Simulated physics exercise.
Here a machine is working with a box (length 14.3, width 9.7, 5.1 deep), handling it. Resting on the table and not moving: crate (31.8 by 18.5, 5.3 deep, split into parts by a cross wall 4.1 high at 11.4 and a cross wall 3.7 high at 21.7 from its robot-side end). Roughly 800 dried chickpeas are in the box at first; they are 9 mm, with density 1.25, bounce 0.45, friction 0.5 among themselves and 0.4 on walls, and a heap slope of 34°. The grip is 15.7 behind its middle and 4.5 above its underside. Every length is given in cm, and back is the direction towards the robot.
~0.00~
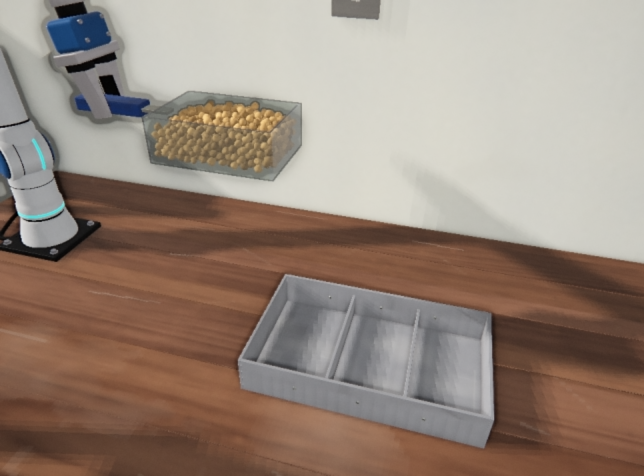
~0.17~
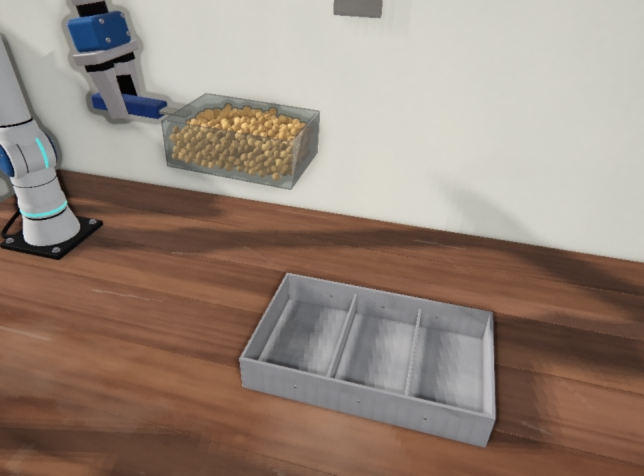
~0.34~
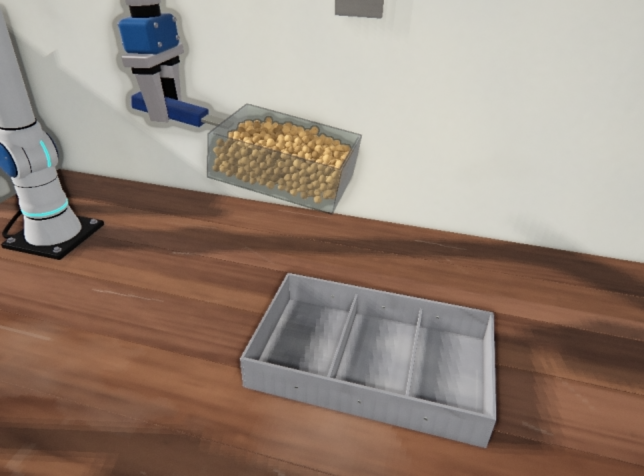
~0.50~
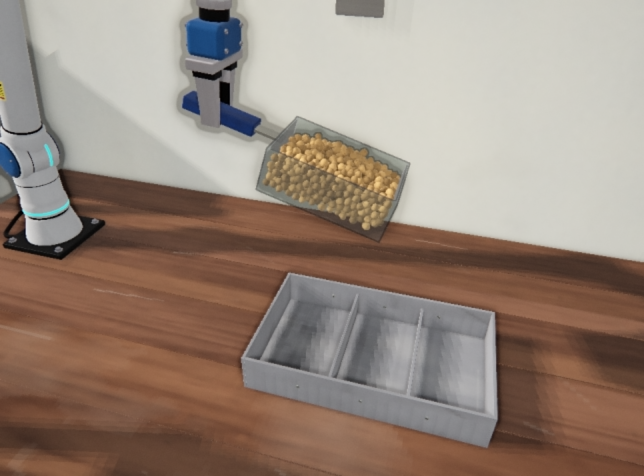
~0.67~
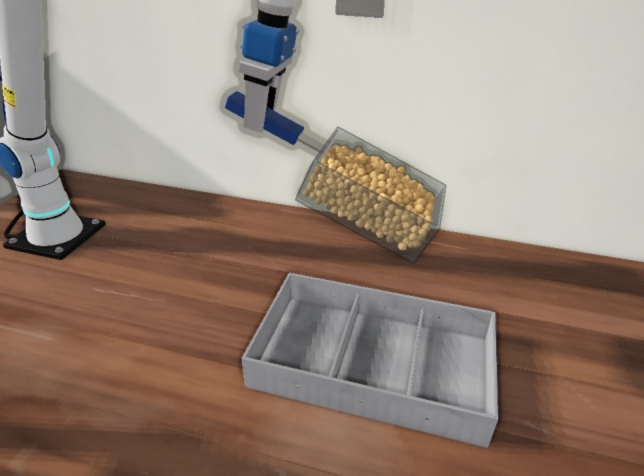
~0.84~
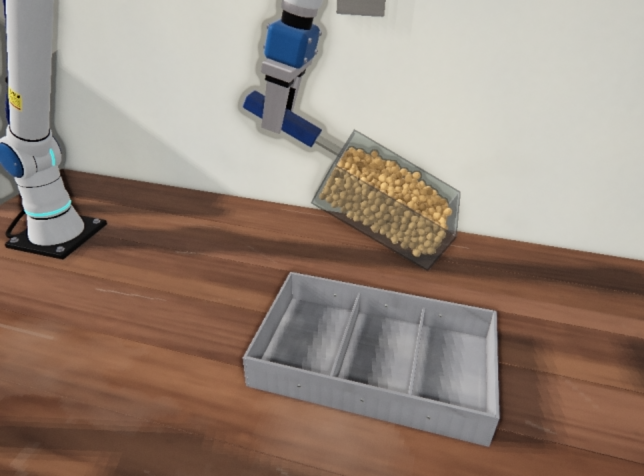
A clear box filled with dried chickpeas, held level by a robot arm's blue gripper, moves to the right above a wooden table. It tilts forward as it travels, its far right end dipping lower and the chickpeas staying inside, and ends steeply slanted above a still grey tray with three compartments.
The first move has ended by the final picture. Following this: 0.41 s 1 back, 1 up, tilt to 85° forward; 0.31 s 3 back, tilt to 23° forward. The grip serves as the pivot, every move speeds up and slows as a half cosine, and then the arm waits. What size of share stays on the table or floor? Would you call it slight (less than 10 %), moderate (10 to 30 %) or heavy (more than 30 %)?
I would call it slight.
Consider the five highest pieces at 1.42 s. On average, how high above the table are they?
About 26 cm.
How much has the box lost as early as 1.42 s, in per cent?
Share out: Near 25 %.
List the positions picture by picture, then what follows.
In the first picture, the box floor at (229, 151), level; upper third of the load around (227, 123), from x 155 to 295, top at y 105; 800 in the box.
In the second picture, the box floor at (246, 156), tilted 2° forward; upper third of the load around (243, 129), from x 175 to 310, top at y 110.
In the third picture, the box floor at (284, 173), tilted 9° forward; upper third of the load around (271, 144), from x 215 to 350, top at y 120.
In the fourth picture, the box floor at (330, 192), tilted 16° forward; upper third of the load around (312, 162), from x 265 to 395, top at y 135.
In the fifth picture, the box floor at (365, 207), tilted 23° forward; upper third of the load around (347, 174), from x 305 to 430, top at y 150.
In the sixth picture, the box floor at (380, 212), tilted 25° forward; upper third of the load around (360, 178), from x 325 to 450, top at y 150; 800 in the box.
After 1.13 s, tilted 73° forward, highest piece 27 above the table; 767 in the box, 8 in the middle part, 25 in flight or on a rim.
After 1.42 s, tilted 51° forward, highest piece 27 above the table; 612 in the box, 143 in the robot-side part, 28 in the middle part, 17 in flight or on a rim.
After 1.76 s, tilted 23° forward, highest piece 30 above the table; 570 in the box, 143 in the robot-side part, 30 in the middle part, 11 in the far-side part, 8 on the table or floor, 38 in flight or on a rim.
After 2.81 s, tilted 23° forward, highest piece 30 above the table; 568 in the box, 143 in the robot-side part, 31 in the far-side part, 30 in the middle part, 28 on the table or floor.
In the end, 568 in the box, 143 in the robot-side part, 31 in the far-side part, 30 in the middle part, 28 on the table or floor. That is 4 % on the table or floor.
